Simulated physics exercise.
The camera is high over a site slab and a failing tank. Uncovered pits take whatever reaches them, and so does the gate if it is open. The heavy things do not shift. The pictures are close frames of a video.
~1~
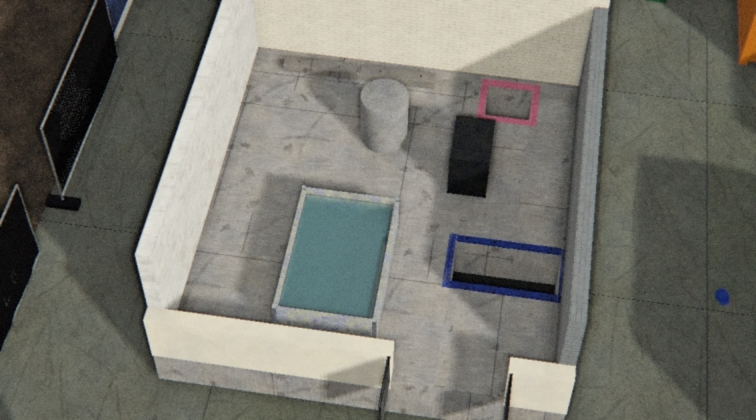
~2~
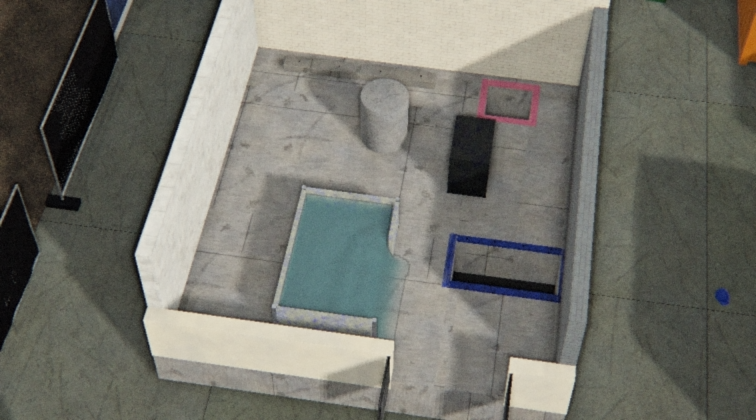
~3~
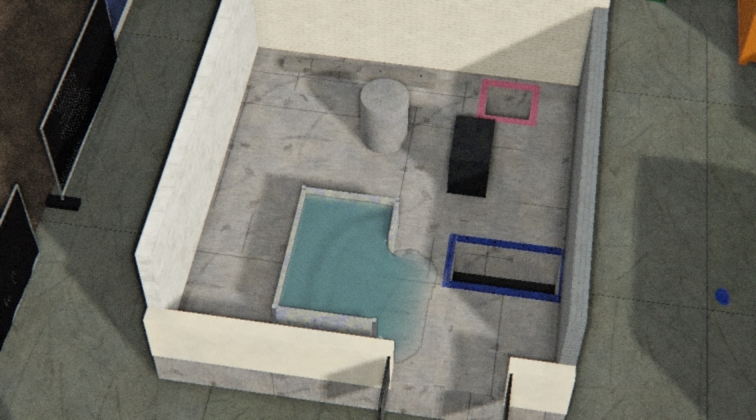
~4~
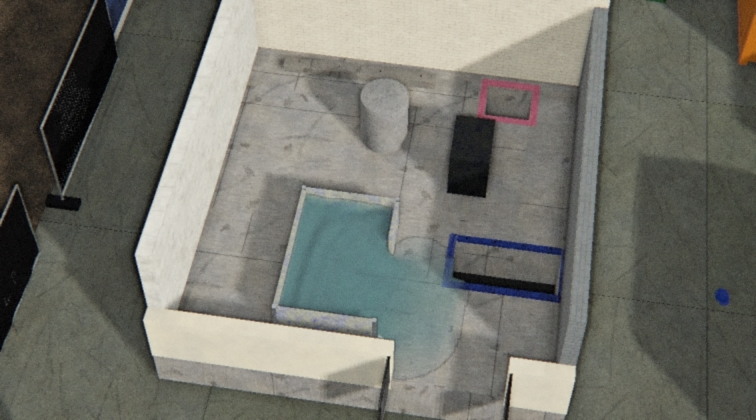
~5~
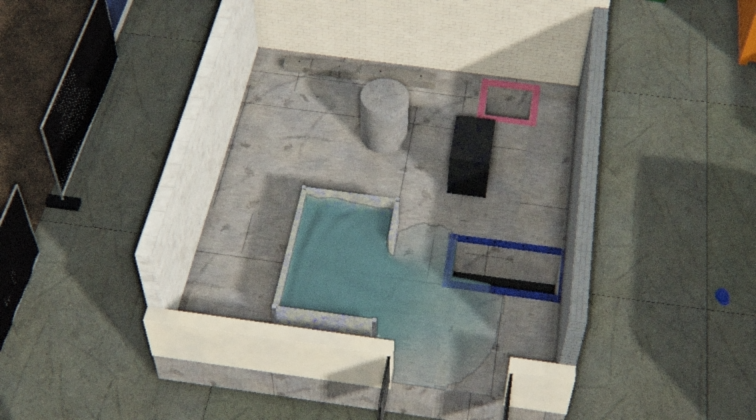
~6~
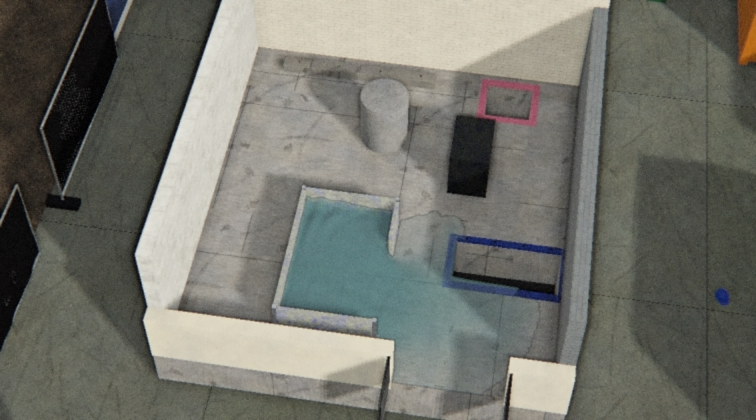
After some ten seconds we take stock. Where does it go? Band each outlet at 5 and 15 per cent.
In the end: The gate takes above 15 %; the blue pit takes above 15 %; the pink pit takes not even 5 %.
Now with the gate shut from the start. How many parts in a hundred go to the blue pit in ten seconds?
Per cent: Blue 55.
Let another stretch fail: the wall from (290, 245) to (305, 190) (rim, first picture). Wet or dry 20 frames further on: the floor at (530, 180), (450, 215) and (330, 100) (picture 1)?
One after the other: Free of water, not flooded, flooded.
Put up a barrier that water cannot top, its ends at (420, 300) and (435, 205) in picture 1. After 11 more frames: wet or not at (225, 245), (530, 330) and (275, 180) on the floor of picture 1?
In that order: No water, flooded, clear.
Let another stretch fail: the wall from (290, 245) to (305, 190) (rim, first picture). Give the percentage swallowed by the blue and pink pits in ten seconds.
Roughly, in per cent: Blue 0, pink 15.
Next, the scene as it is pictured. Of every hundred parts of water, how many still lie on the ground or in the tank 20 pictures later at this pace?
About 58 per cent.
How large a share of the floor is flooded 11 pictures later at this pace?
Roughly 20 per cent.
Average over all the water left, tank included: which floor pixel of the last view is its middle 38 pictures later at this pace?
Close to (426, 303).
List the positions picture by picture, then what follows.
In the first picture, the water tank at (338, 255) is whole and still.
In the second picture, the front is at a hidden place, out from the gap at (381, 294).
In the third picture, water pours out at (381, 295) and has run to a hidden place.
In the fourth picture, water pours out at (381, 295) and has run to (447, 254).
In the fifth picture, water pours out at (381, 296) and has run to (498, 298).
In the sixth picture, the front is at (532, 303), out from the gap at (381, 295).
A moment on, water covers 20 % of the floor; the gate 2 %, the blue pit 5 %, the pink pit 0 %.
Next, water covers 20 % of the floor; the gate 9 %, the blue pit 11 %, the pink pit 0 %.
Then, water covers 20 % of the floor; the gate 19 %, the blue pit 22 %, the pink pit 0 %.
Later, water covers 20 % of the floor; the gate 30 %, the blue pit 33 %, the pink pit 0 %.
In the end, water covers 25 % of the floor; the gate 41 %, the blue pit 35 %, the pink pit 0 %.
